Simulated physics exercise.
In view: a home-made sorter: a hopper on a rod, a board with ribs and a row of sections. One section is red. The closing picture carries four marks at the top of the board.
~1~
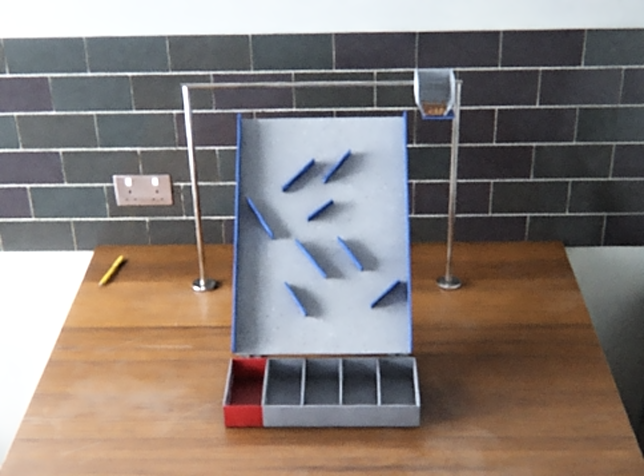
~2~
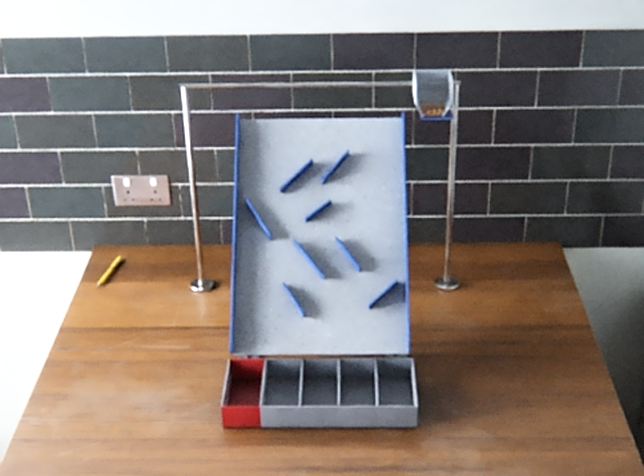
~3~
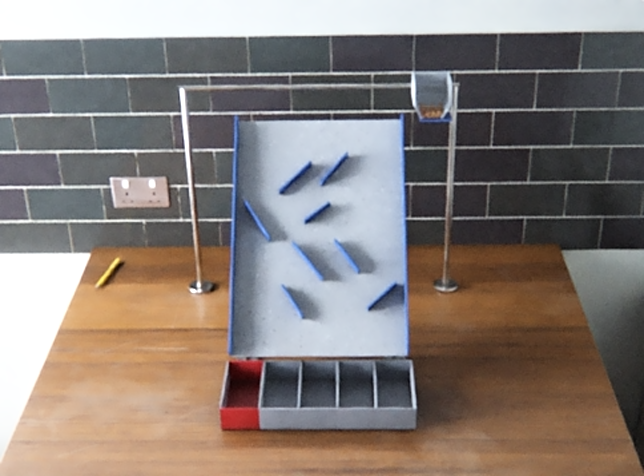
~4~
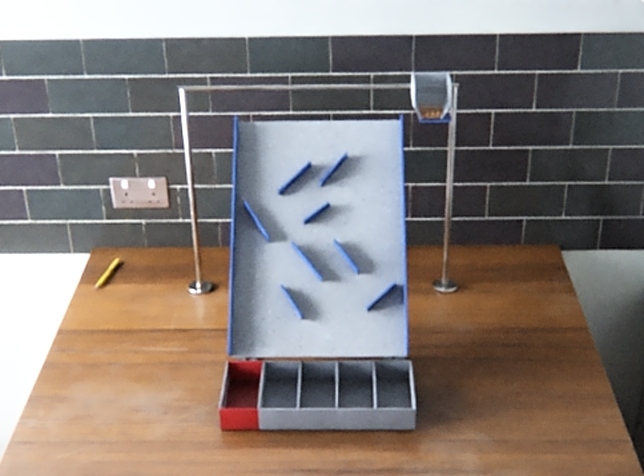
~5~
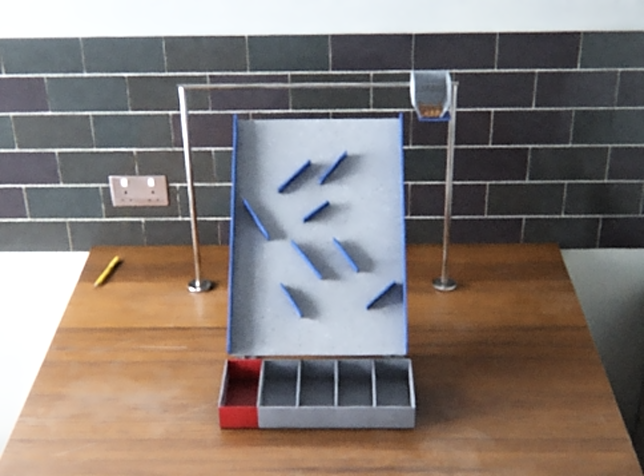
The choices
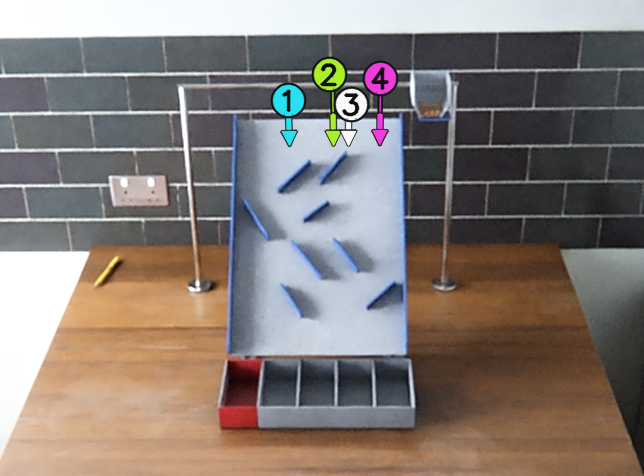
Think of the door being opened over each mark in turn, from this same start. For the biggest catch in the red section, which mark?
Choose 2.
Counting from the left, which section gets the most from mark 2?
It is the first one.
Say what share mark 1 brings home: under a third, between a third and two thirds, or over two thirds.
Mark 1 gives under a third.
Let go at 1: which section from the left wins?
The third.
On the marked copy, mark 1 meets the board at (289, 140); mark 2 meets the board at (333, 140); mark 3 meets the board at (348, 140); mark 4 meets the board at (379, 139).
For mark 1, a small part in the red section, nearly all in other sections.
For mark 2, about half in the red section, about a third in other sections, a small part outside the box.
For mark 3, about a third in the red section, about two thirds in other sections.
For mark 4, none in the red section, nearly all in other sections, a stray few outside the box.
